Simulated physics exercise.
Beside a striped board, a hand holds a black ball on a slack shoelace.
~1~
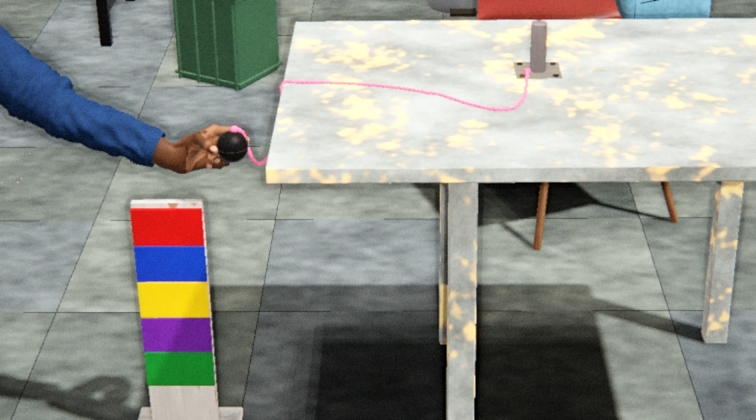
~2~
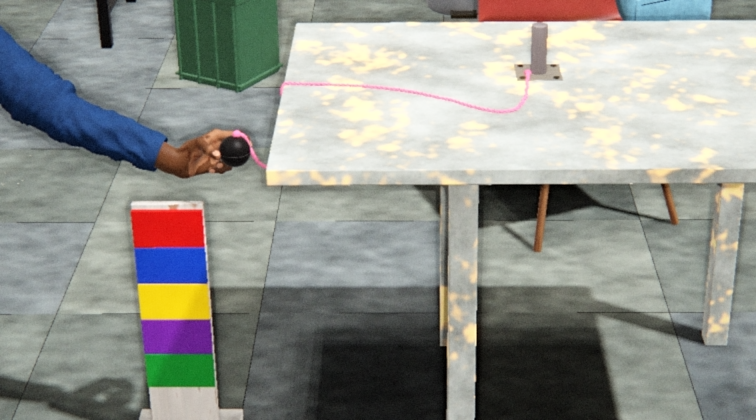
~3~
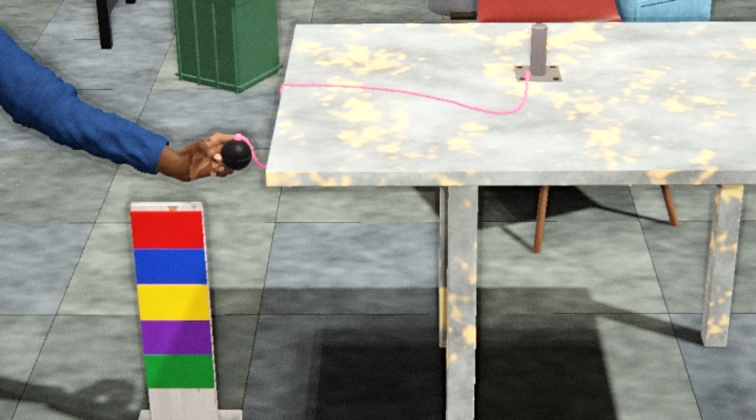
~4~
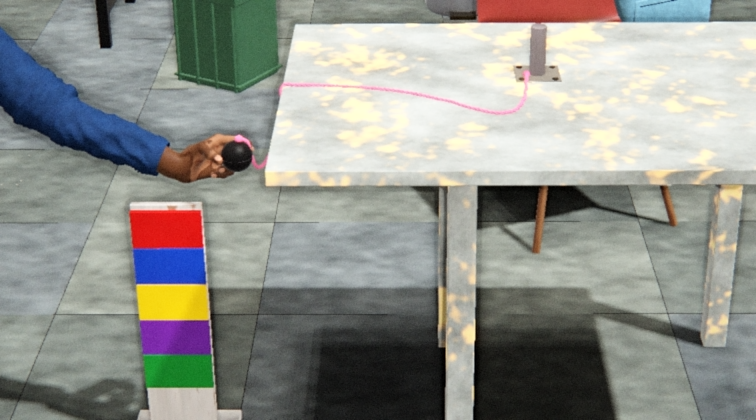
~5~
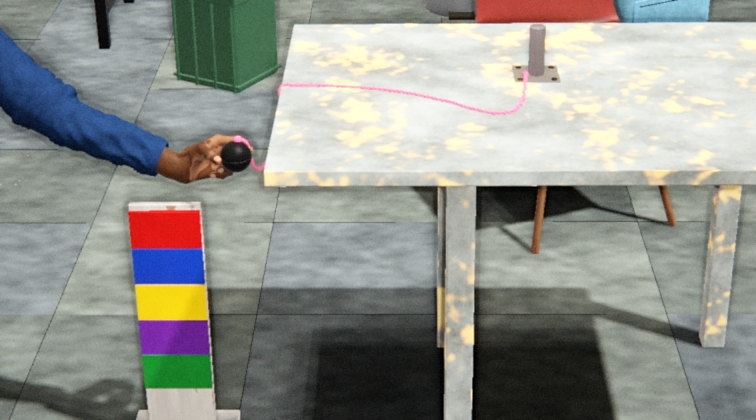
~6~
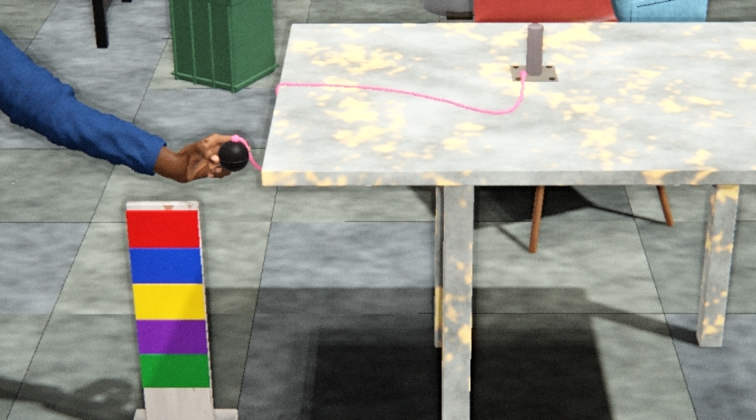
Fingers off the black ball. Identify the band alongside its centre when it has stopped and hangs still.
Its centre is alongside the purple band.
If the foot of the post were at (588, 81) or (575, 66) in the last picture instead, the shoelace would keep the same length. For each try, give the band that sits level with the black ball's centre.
First try: Yellow; second try: Yellow.
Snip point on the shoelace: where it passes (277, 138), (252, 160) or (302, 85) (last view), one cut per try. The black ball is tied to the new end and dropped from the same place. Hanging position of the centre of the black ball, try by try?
Roughly (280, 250), (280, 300), (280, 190).
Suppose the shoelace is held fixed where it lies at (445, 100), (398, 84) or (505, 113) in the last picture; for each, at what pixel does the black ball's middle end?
Approximately (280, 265), (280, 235) and (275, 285) respectively.
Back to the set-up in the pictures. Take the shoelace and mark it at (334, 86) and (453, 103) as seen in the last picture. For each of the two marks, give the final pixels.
First: (279, 139). Second: (362, 88).
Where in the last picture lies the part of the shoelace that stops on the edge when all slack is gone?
It's the point at about (372, 88).
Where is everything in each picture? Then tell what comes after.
Black ball (232, 147); red (167, 228); blue (170, 265); yellow (174, 301); purple (177, 336); green (180, 370), in the first picture.
Black ball (235, 151); shoelace through (527, 88) (485, 110) (407, 91) (319, 84) (282, 141), in the second picture.
Black ball (236, 154), in the third picture.
Black ball (237, 156); shoelace through (526, 89) (484, 111) (406, 92) (318, 85) (275, 139), in the fourth picture.
Black ball (236, 156), in the fifth picture.
Black ball (234, 156); shoelace through (523, 89) (481, 111) (402, 92) (315, 85) (277, 141), in the sixth picture.
Early on, ball near (249, 331); level with purple.
Midway, ball near (310, 332); level with purple.
Near the end, ball near (277, 329); level with purple.
Finally, ball near (290, 331); level with purple. At purple.
